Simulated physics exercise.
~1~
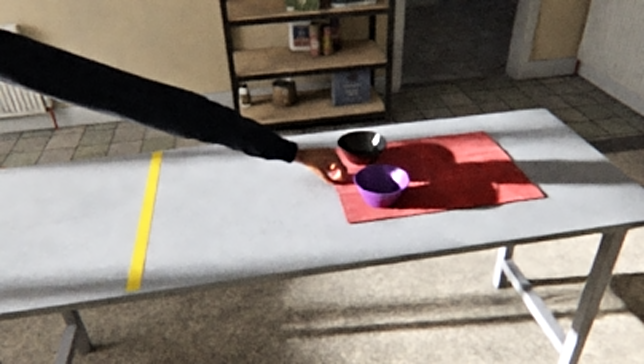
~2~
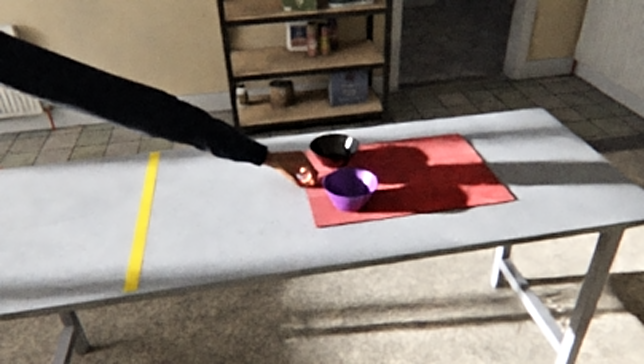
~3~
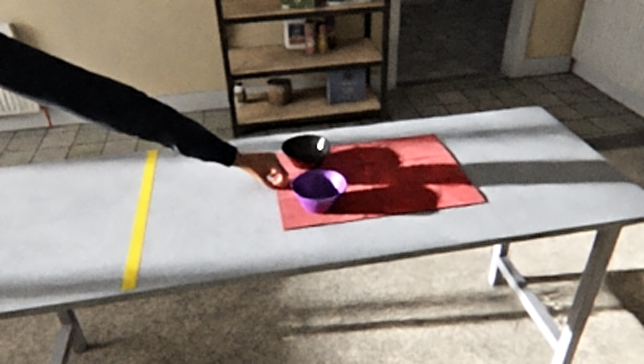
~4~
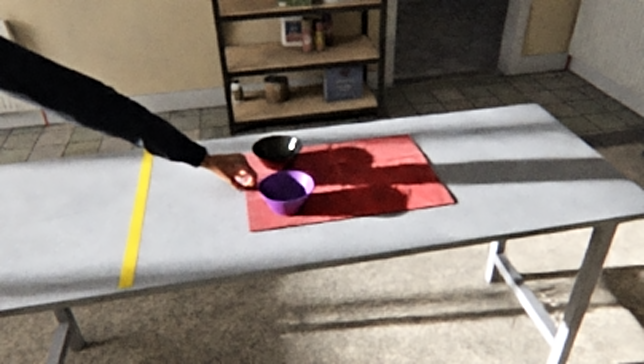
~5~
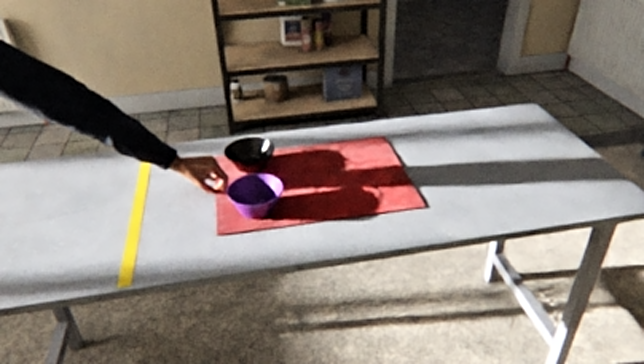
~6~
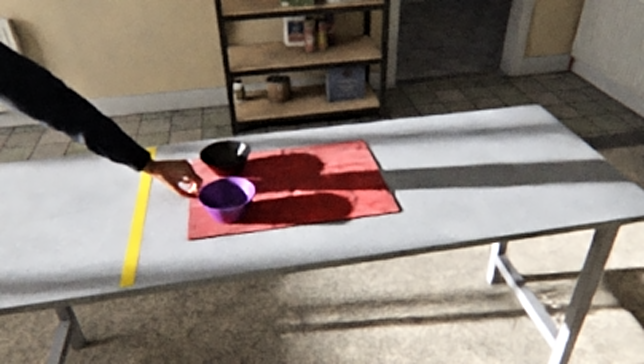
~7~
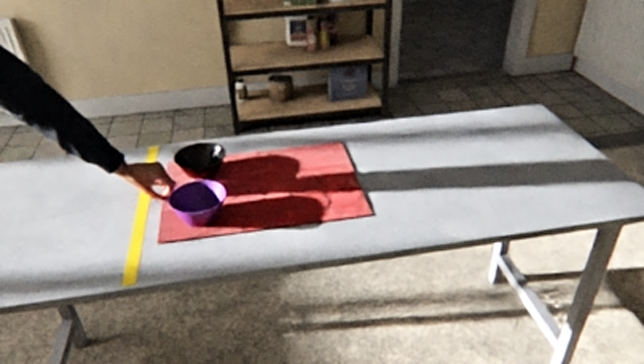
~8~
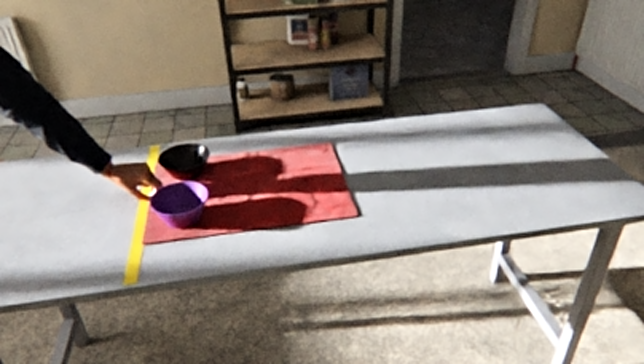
A red cloth carrying a black bowl and a purple bowl slid left across a gray table as a hand pulled it toward a strip of yellow tape, and it ended with its edge at the tape and both bowls still on it.
